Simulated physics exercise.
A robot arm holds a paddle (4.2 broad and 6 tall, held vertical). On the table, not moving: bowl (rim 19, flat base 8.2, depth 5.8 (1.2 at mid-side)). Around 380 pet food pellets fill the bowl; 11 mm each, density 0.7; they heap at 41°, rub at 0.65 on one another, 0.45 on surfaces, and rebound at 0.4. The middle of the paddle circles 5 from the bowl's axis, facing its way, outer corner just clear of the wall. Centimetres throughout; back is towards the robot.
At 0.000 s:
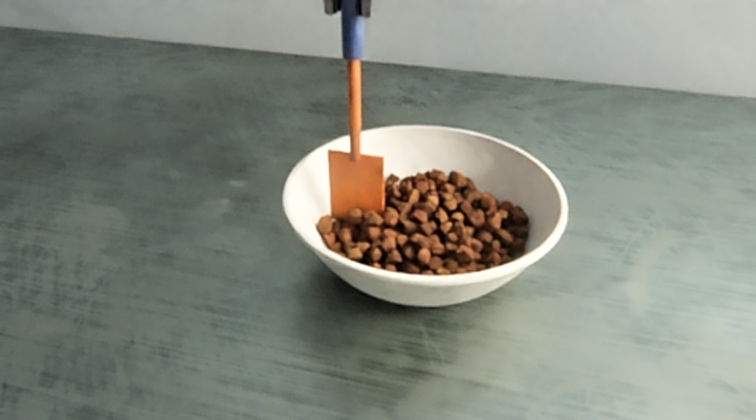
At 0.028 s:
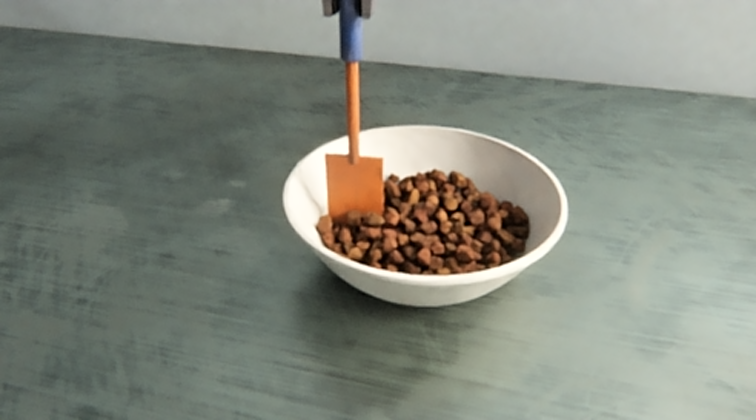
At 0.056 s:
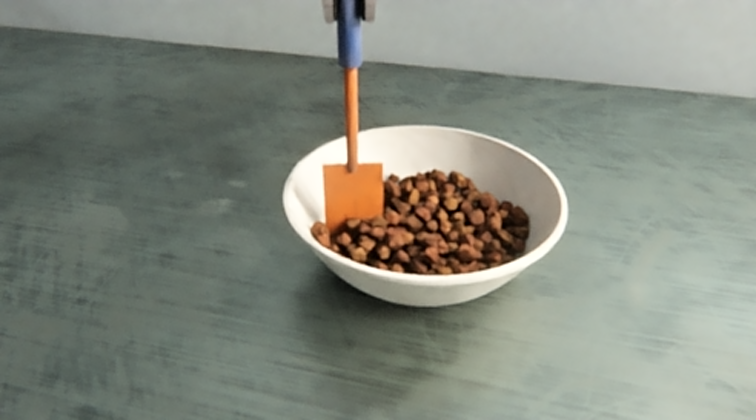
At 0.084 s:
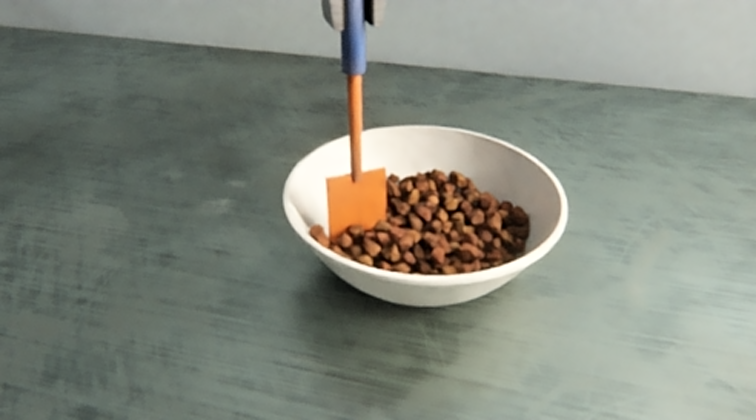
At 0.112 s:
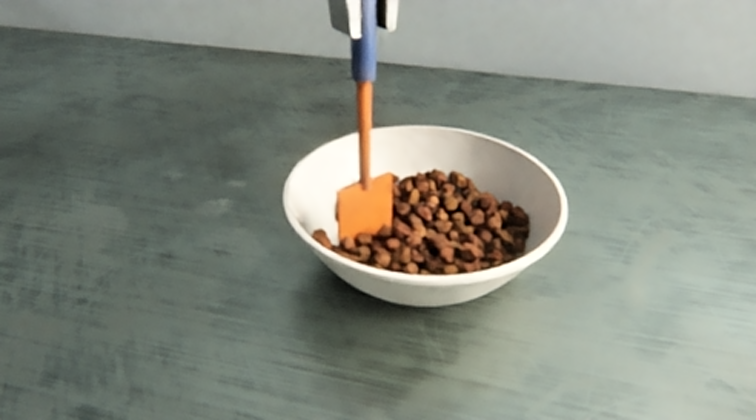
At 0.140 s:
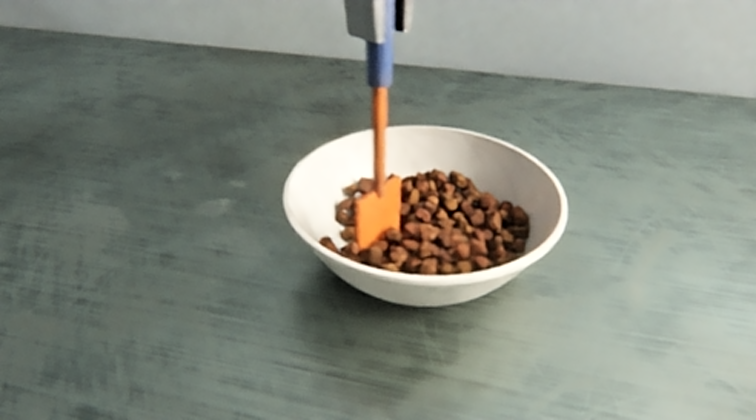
In the video, a gripper holds an upright orange paddle in a white bowl of brown pellets, moving it slightly toward the viewer and then right along the bowl's left side as the blade turns and pushes through the pellets.
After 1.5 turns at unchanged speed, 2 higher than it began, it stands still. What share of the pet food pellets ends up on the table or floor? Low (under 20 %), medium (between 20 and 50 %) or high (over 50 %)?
Share on the table or floor: Low (under 20 %).
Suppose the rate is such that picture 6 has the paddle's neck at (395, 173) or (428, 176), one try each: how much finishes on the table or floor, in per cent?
About 15 and 25 per cent.
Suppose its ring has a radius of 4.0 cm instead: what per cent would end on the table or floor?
In that case some 5 per cent.
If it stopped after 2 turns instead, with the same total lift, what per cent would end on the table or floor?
It would be near 15 per cent.
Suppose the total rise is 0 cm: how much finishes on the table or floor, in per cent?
Some 30 per cent.
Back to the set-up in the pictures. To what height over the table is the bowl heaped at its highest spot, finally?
Some 6.0 cm.
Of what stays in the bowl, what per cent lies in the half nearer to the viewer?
Some 55 per cent.
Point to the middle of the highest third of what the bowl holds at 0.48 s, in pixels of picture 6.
Near (433, 162).
After 0.48 s, 251° round, highest piece 8 above the table; 363 in the bowl, 10 on the table or floor, 4 in flight or on the tool.
After 0.83 s, 76° round, highest piece 7 above the table; 334 in the bowl, 37 on the table or floor, 6 in flight or on the tool.
After 1.20 s, 180° round, highest piece 7 above the table; 332 in the bowl, 45 on the table or floor.
After 1.90 s, 180° round, highest piece 7 above the table; 332 in the bowl, 45 on the table or floor.
At rest, 332 in the bowl, 45 on the table or floor. That is 12 % on the table or floor.
